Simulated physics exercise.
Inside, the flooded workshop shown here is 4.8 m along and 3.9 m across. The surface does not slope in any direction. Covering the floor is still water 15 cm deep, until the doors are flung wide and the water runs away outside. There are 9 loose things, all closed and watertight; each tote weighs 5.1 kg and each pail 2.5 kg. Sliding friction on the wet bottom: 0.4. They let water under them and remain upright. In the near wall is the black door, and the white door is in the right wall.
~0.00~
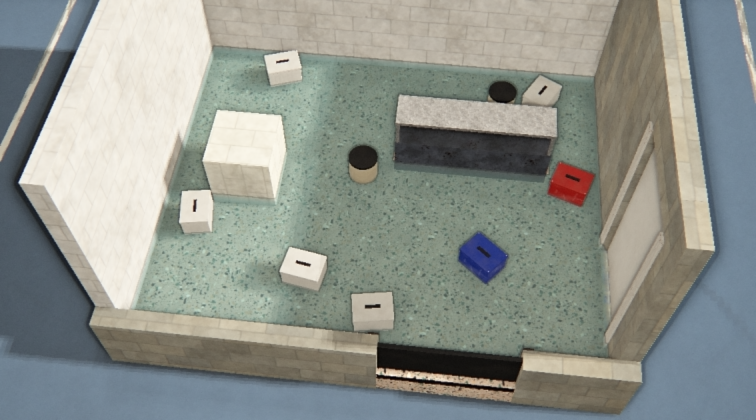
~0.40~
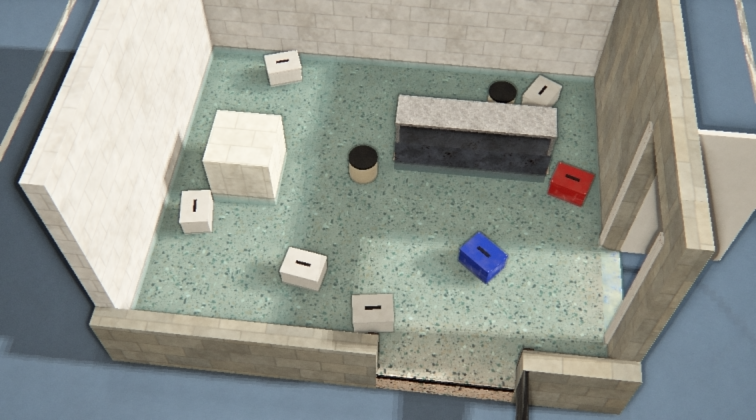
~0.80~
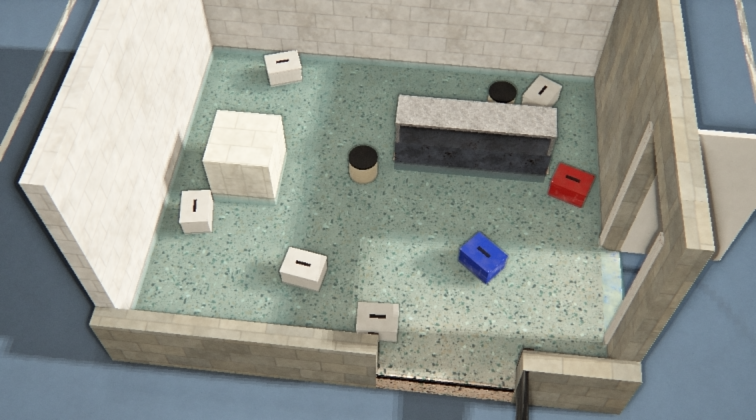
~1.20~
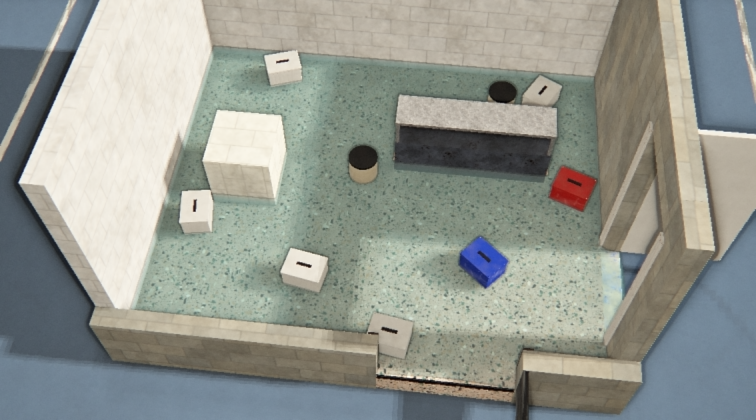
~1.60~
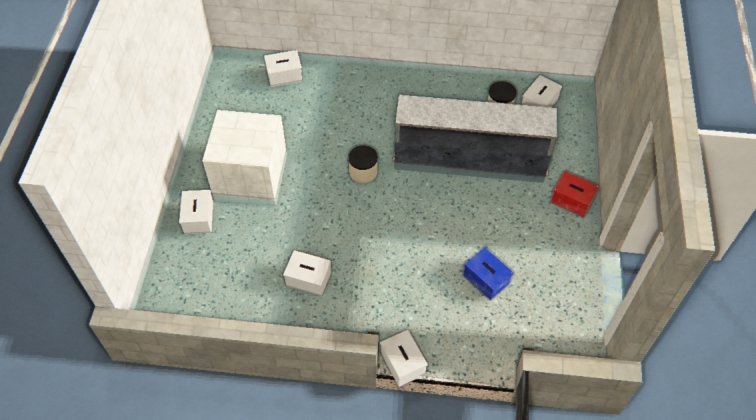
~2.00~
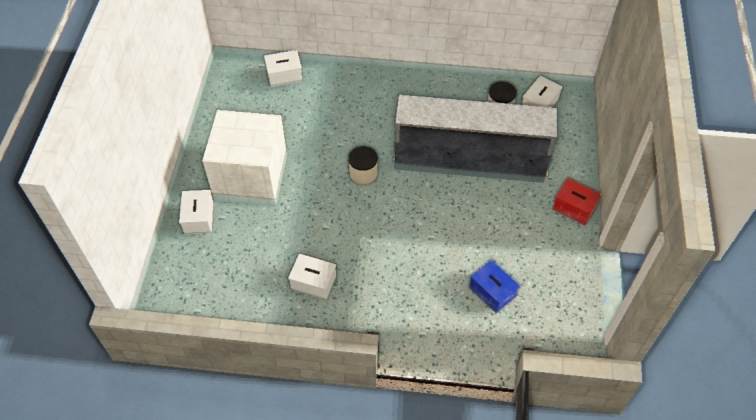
White box sliding out through the opened near doorway of a flooded room, as blue and red boxes drift slightly nearer.
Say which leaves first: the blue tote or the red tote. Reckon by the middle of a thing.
The red one.
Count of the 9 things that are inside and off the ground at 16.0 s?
Of them, 2.
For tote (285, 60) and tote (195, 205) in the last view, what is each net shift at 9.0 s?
Respectively, 40 cm and 100 cm.
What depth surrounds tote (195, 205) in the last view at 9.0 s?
Around 9 centimetres.
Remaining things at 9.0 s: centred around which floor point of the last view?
Around (451, 190).
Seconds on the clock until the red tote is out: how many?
That happens at about 4.0 s.
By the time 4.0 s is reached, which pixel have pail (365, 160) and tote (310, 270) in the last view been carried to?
(406, 188) and (376, 295), roughly.
After 4.0 s the blue tote is near (525, 334), 1.0 m from its start, afloat; the red tote has gone out (at 4.0 s); 2 of 9 are out; 7 afloat.
After 9.0 s the blue tote has gone out (at 6.4 s); the red tote has gone out (at 4.0 s); 4 of 9 are out; 5 afloat.
After 16.0 s the blue tote has gone out (at 6.4 s); the red tote has gone out (at 4.0 s); 7 of 9 are out; 2 afloat.
After 20.0 s the blue tote has gone out (at 6.4 s); the red tote has gone out (at 4.0 s); 7 of 9 are out; 2 afloat.
